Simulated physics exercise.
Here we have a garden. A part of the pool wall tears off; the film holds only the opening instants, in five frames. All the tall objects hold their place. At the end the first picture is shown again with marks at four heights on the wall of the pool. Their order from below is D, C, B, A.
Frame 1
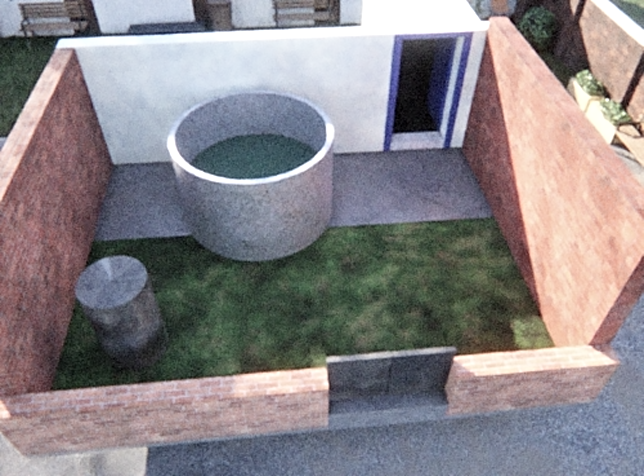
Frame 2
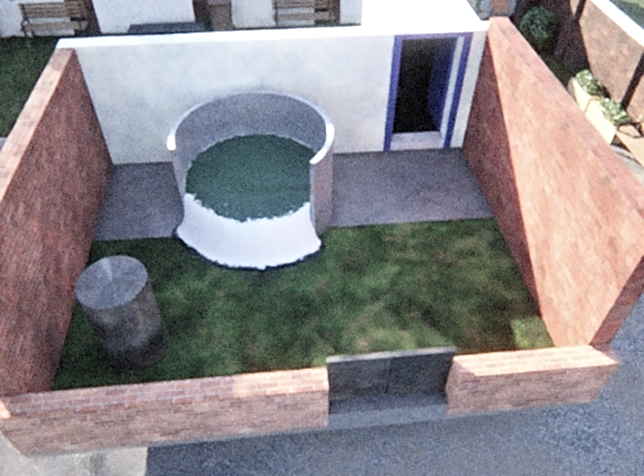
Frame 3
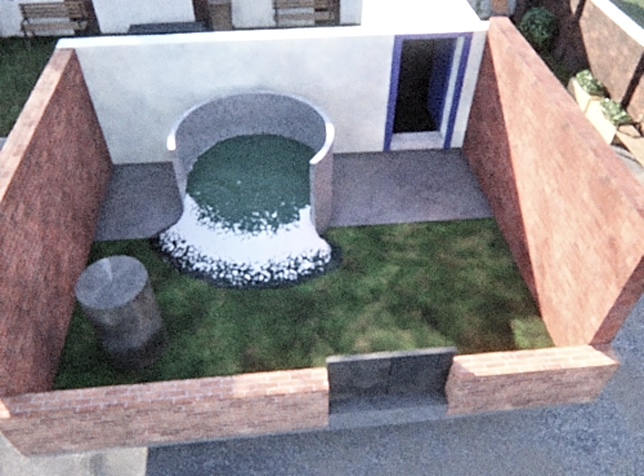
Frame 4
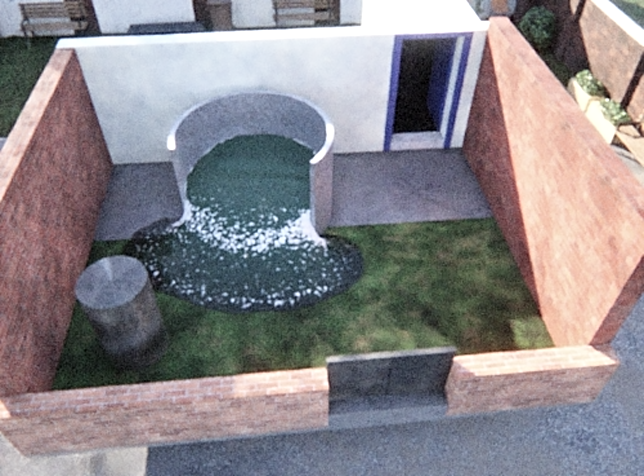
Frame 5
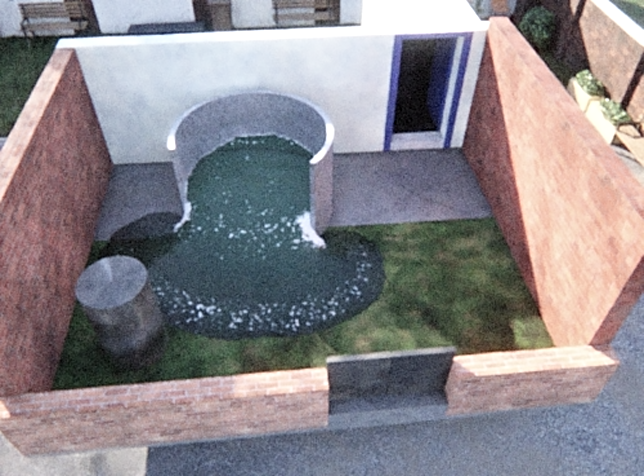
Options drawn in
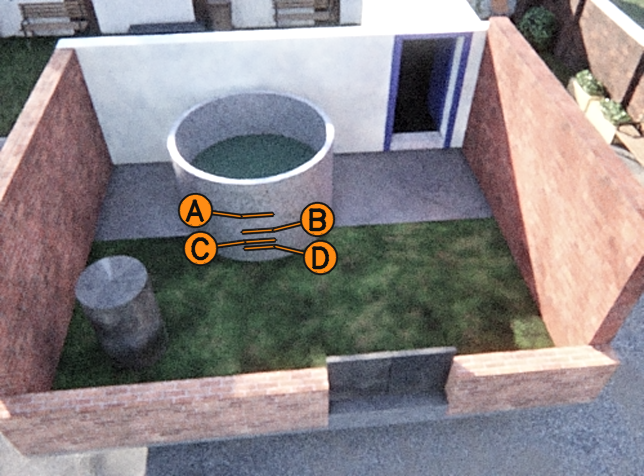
In the video, a round concrete pool of still green water stands in a walled garden, then its front side disappears and water pours out with white foam, spreading across the grass around the base of a grey cylinder.
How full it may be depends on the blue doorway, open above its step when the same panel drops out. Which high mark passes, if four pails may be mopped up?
The answer is level A.
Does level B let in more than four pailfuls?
No, not at all.
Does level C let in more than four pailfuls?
No, not at all.
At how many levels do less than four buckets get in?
All of them.
In orange, A at (256, 215); B at (258, 231); C at (259, 241); D at (260, 247); from the bottom up D, C, B, A.
Choosing A, a bucket or two gets in.
Choosing B, nothing gets over.
Choosing C, nothing gets over.
Choosing D, nothing gets over.
